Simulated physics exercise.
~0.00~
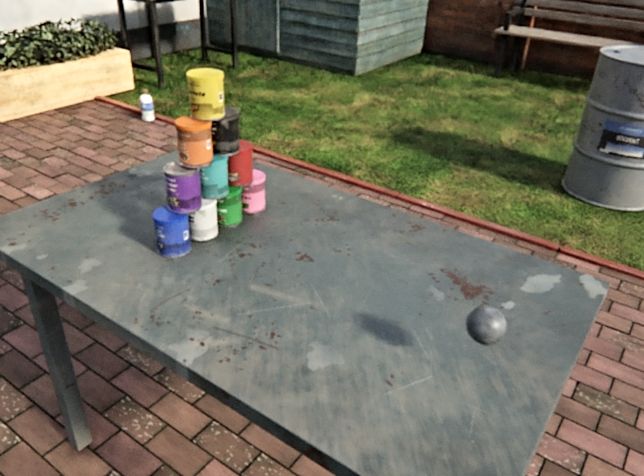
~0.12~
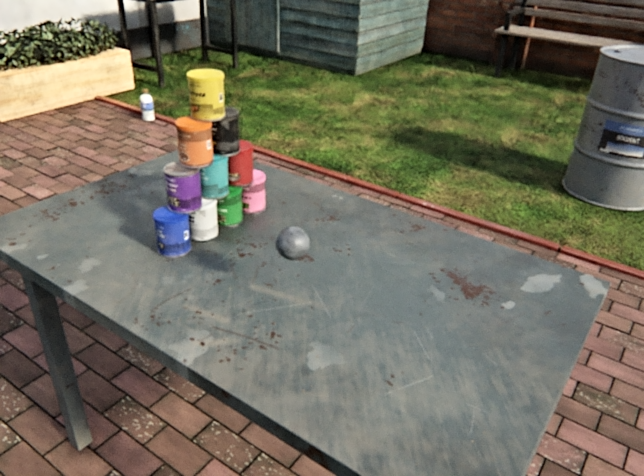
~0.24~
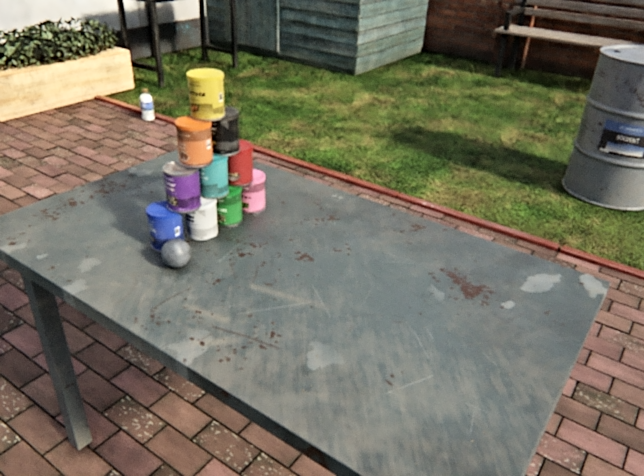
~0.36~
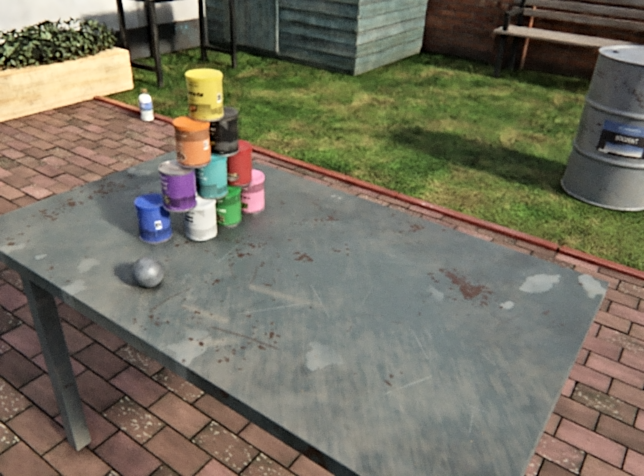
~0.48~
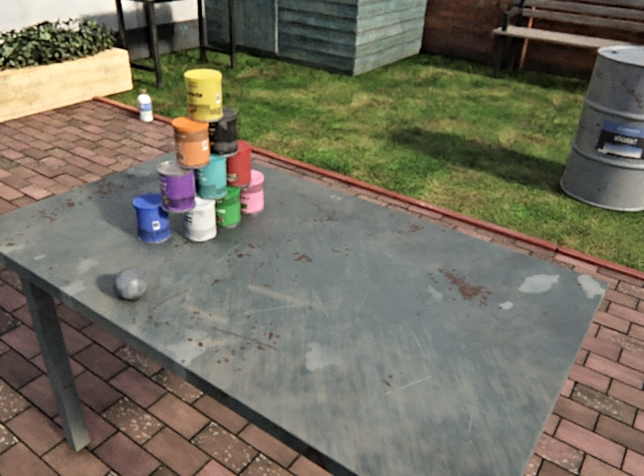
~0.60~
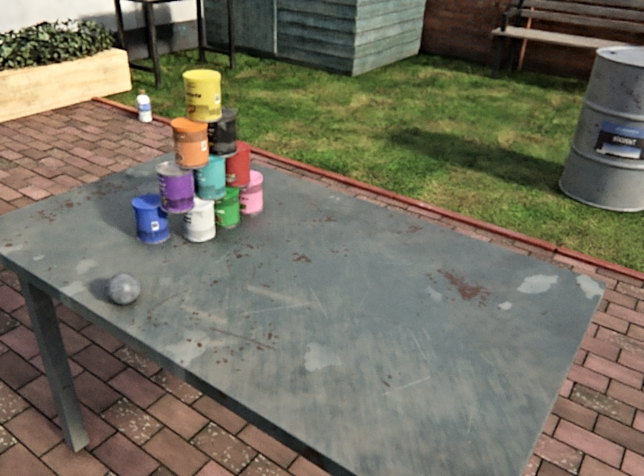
At first, a grey ball is above the right side of a weathered outdoor table, with a stack of ten colourful tins standing toward the far left and a yellow one on top. The ball travels left across the table toward the stack. It reaches the blue tin at the near left corner, and that tin shifts slightly to the left. The ball then rolls away toward the near left edge, slowing down, while the blue tin slides a little farther back. At the end, the ball sits near the edge, the blue tin stands upright slightly out of place, and the stack remains standing.
